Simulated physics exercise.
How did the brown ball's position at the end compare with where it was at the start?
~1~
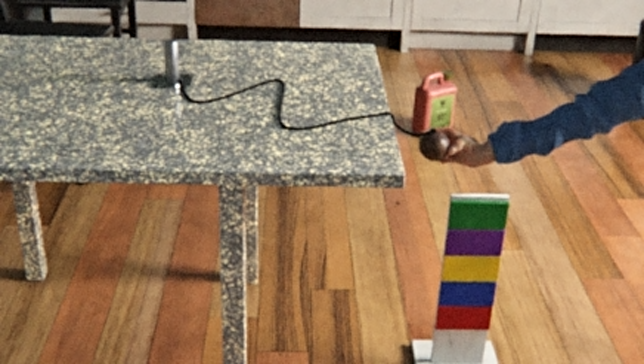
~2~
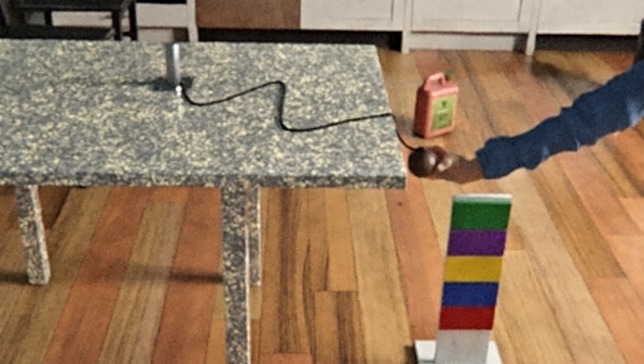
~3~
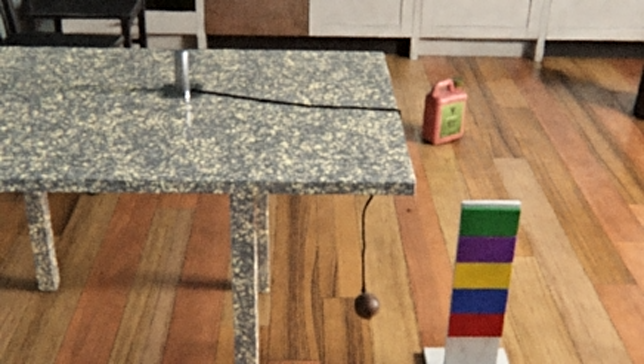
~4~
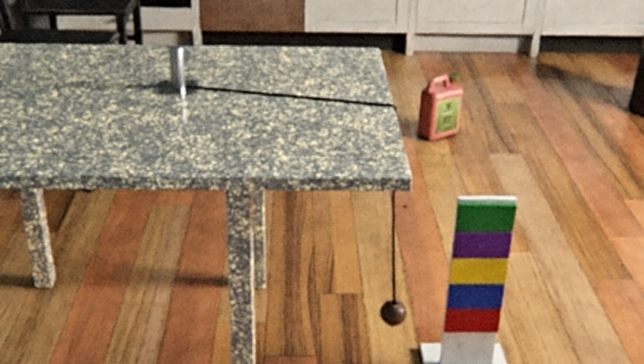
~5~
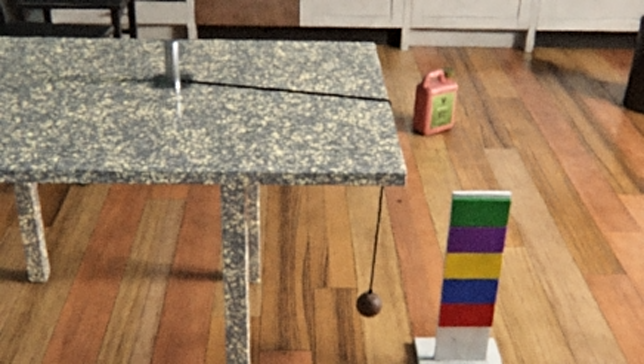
At the start it was held in a hand just beyond the table's right edge, above the coloured board. By the end it hung lower and further left, below the tabletop and level with the red band.
